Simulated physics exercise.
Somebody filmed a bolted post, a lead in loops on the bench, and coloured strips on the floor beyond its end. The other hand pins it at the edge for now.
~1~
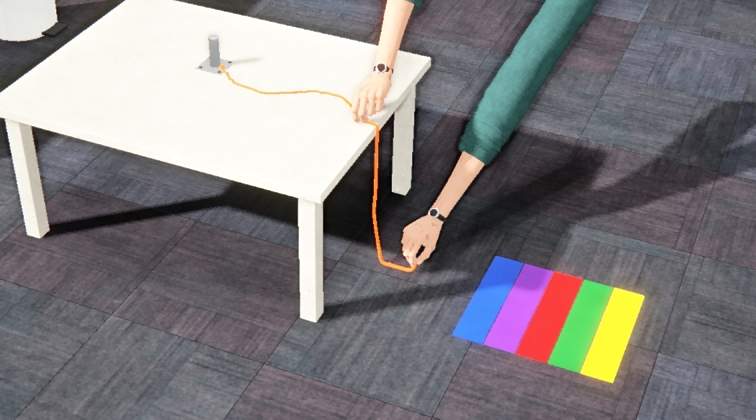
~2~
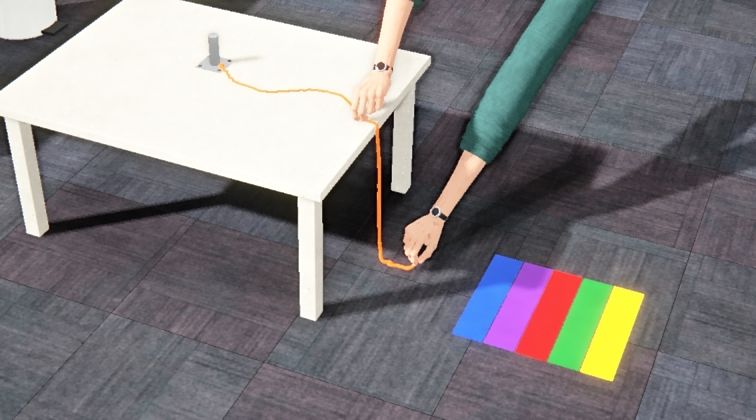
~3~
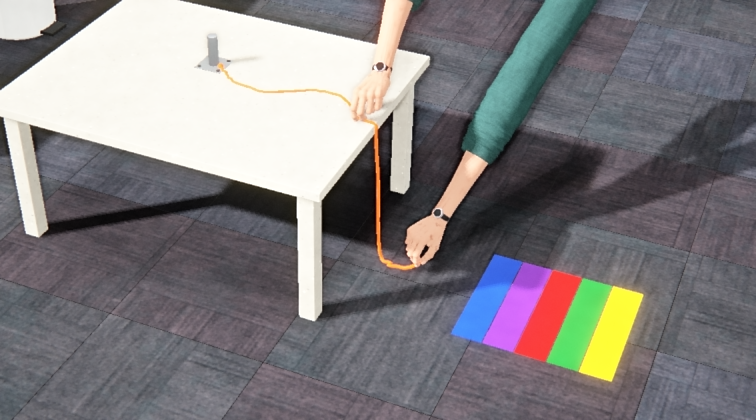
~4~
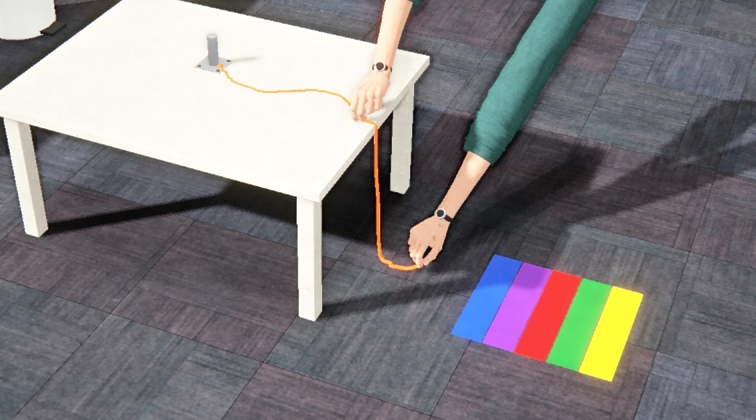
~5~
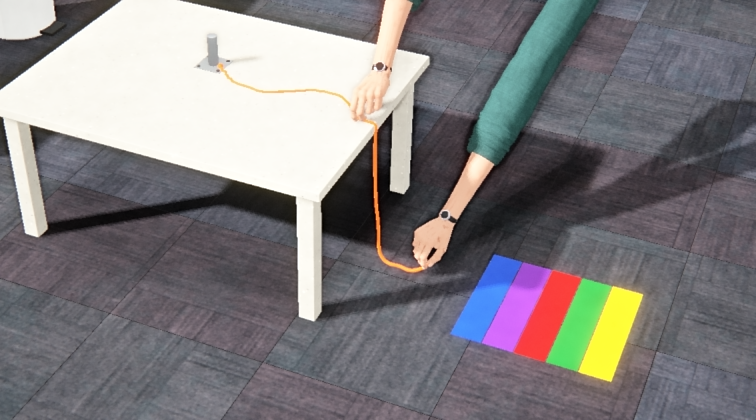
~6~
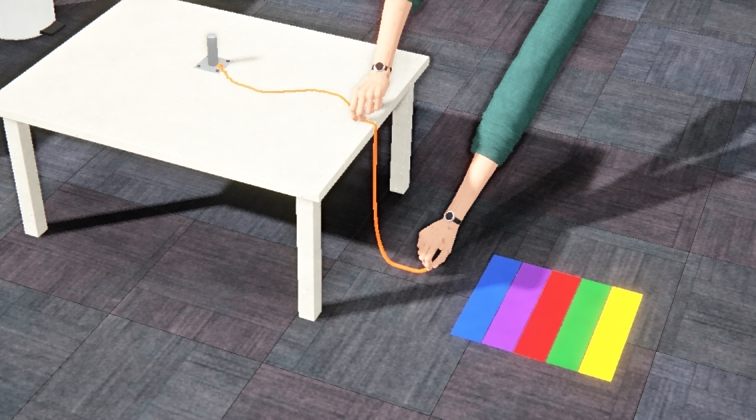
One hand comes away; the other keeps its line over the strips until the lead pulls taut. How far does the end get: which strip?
It gets as far as the red strip.
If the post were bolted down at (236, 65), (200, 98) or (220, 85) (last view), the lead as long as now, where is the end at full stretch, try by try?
Near (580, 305), (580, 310) and (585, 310).
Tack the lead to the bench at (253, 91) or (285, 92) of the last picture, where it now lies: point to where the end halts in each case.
Try by try, around (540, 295) and (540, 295).
A little later, end near (505, 287); over blue.
Next, end near (536, 295); over purple.
When it is tight, end near (554, 300); over red. The red one.
